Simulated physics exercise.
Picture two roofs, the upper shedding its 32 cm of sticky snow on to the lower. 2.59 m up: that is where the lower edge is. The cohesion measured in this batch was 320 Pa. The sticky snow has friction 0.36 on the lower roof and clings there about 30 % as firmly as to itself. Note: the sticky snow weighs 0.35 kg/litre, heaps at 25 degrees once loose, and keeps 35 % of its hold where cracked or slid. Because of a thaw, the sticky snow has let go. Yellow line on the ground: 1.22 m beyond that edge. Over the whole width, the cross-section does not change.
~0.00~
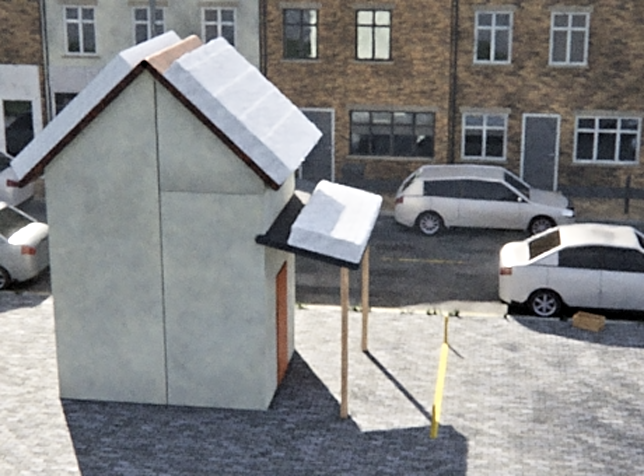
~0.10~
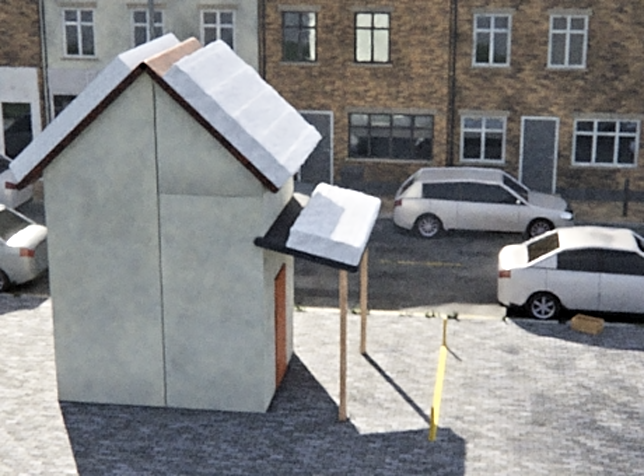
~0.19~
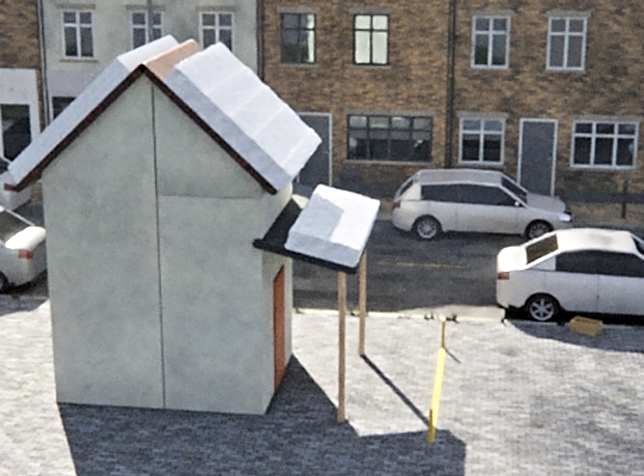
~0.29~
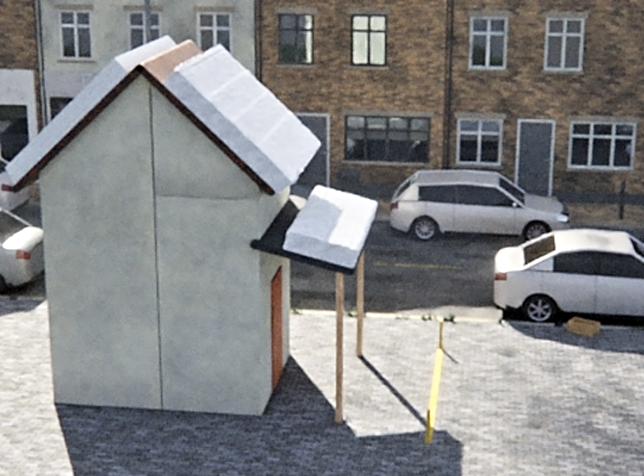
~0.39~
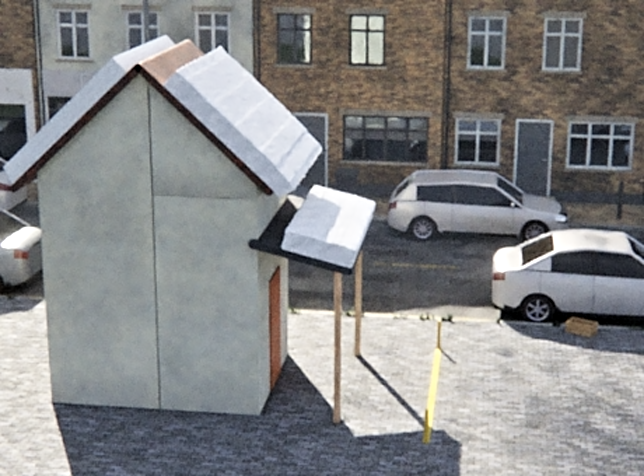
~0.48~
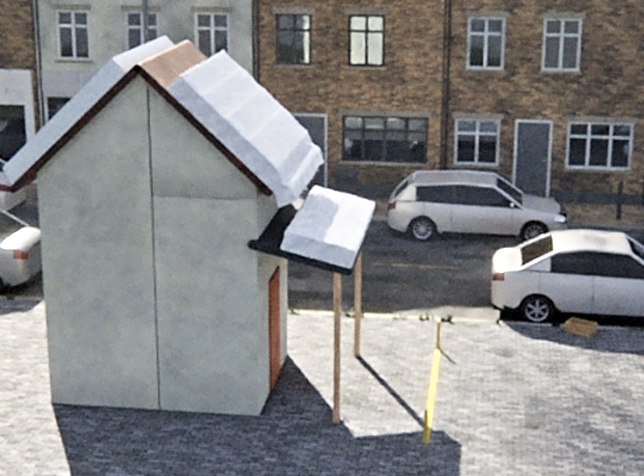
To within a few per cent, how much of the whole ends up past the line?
I would say 49 per cent of it.
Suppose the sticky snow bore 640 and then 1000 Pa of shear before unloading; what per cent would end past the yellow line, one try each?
Result: 35 % for the first case, 12 % for the second.
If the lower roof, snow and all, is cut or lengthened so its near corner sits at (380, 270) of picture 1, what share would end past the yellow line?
Share past the line: Close to 45 %.
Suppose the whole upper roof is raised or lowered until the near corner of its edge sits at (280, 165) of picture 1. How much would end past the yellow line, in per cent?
Roughly 50 per cent.
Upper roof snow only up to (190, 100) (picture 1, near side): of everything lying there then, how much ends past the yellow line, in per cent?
Roughly 40 per cent.
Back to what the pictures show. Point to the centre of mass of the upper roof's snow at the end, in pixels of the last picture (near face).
Approximately at pixel (449, 378).
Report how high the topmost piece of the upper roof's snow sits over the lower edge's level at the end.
The snow's top stands about 0.6 m above the lower edge.
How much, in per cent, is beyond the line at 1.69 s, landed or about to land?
About 0 %.
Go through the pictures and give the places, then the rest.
In the first picture, leading edge of the sticky snow at (281, 180).
In the second picture, leading edge of the sticky snow at (280, 183), its middle shifted 10 mm.
In the third picture, leading edge of the sticky snow at (280, 188), its middle shifted 3.8 cm, 2 % of it past the upper edge, in one piece.
In the fourth picture, leading edge of the sticky snow at (280, 179), its middle shifted 8.5 cm, 4 % of it past the upper edge, in one piece.
In the fifth picture, leading edge of the sticky snow at (283, 180), its middle shifted 15 cm, 7 % of it past the upper edge, cracking.
In the sixth picture, leading edge of the sticky snow at (287, 191), its middle shifted 24 cm, 10 % of it past the upper edge, cracking.
After 1.04 s, none is below the lower edge and 0 % is past the line.
After 1.69 s, 12 % is below the lower edge and 0 % is past the line.
After 2.35 s, 68 % is below the lower edge and 40 % is past the line.
After 3.00 s, 72 % is below the lower edge and 49 % is past the line.
After 3.70 s, at the end, 72 % is below the lower edge and 49 % is past the line.
